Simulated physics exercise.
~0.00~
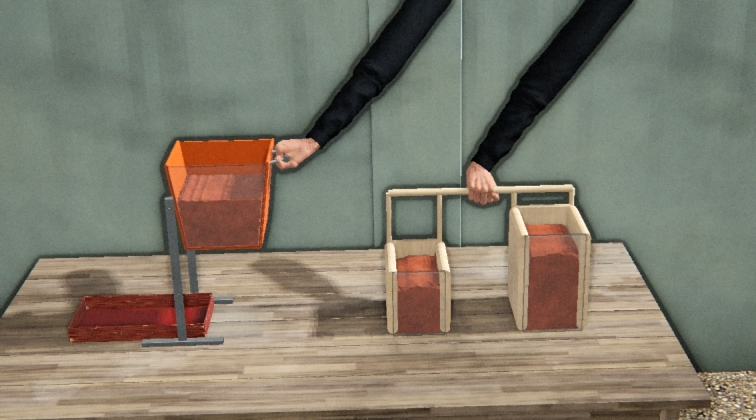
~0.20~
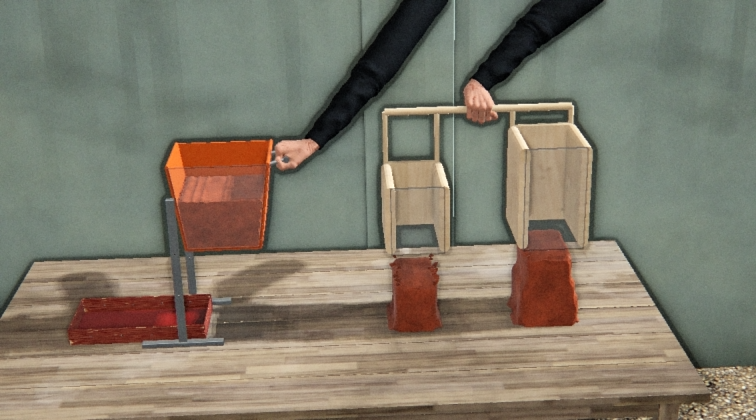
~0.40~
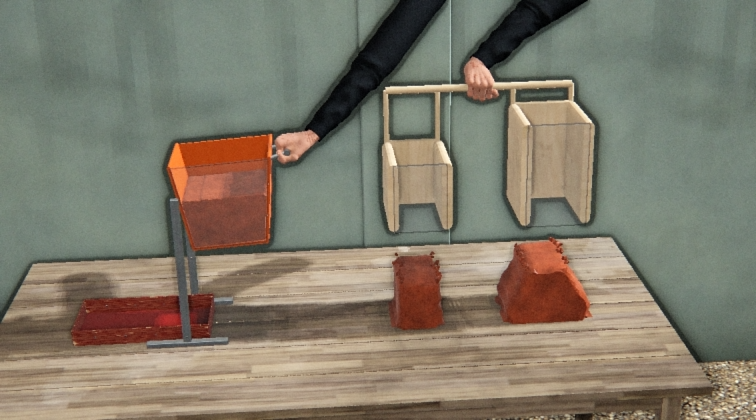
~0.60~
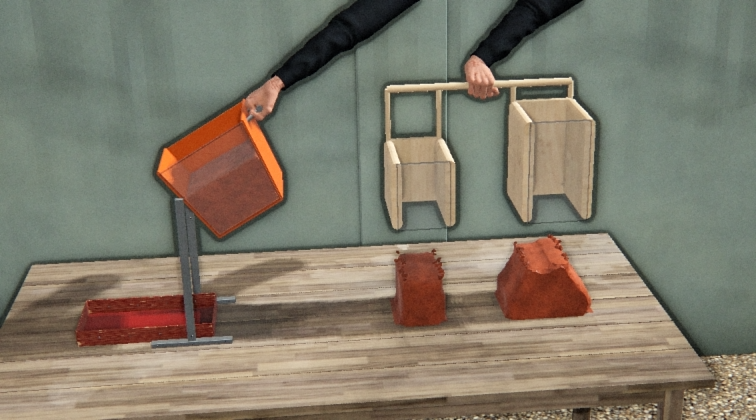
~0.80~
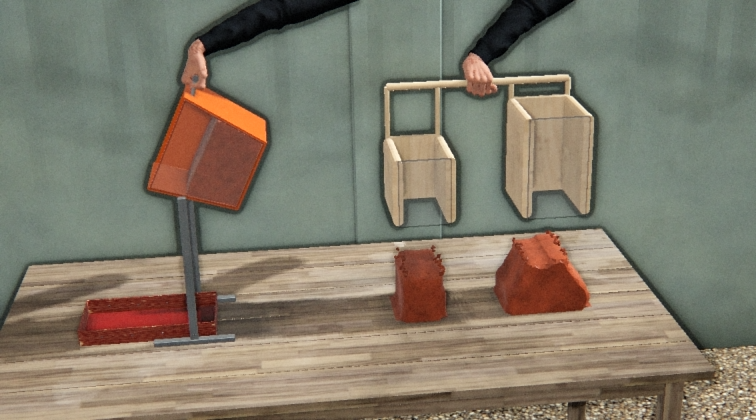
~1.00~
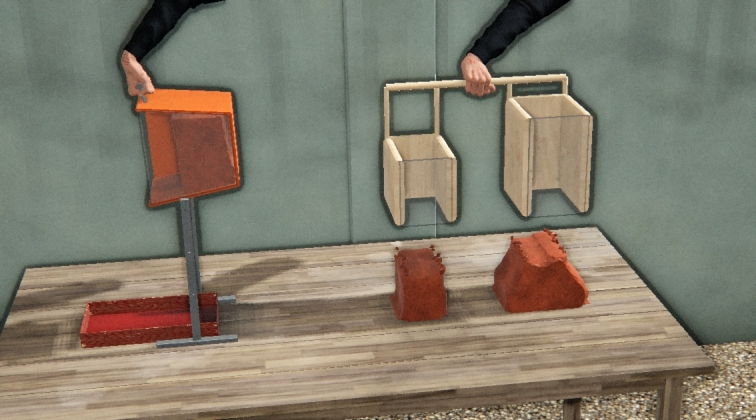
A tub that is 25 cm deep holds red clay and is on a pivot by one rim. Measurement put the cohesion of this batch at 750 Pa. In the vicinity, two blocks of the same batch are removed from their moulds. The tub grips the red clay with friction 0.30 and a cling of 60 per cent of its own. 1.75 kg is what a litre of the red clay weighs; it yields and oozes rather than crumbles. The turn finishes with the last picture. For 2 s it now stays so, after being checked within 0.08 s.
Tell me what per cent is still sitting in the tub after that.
Roughly 55 % is still there.
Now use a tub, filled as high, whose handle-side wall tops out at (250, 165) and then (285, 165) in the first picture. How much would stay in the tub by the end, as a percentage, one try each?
Some 100 % and some 50 %, in that order.
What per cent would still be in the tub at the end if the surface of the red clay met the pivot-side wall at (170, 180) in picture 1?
About 40 %.
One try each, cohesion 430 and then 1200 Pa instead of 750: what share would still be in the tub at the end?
Expect about 55 in a hundred, then about 100 in a hundred.
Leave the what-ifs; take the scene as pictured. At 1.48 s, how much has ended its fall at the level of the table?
About 0 per cent.
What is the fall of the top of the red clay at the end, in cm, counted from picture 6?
12 cm.
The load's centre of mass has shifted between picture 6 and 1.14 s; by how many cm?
Something like 5 cm, give or take.
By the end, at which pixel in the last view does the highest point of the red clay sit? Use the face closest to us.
Around (215, 156).
After 1.14 s, the tub is at 92 degrees and holds 100 %.
After 1.31 s, the tub is at 92 degrees and holds 87 %.
After 1.48 s, the tub is at 92 degrees and holds 65 %.
After 1.65 s, the tub is at 92 degrees and holds 55 %.
After 3.00 s, at the end, the tub is at 92 degrees and holds 55 %.
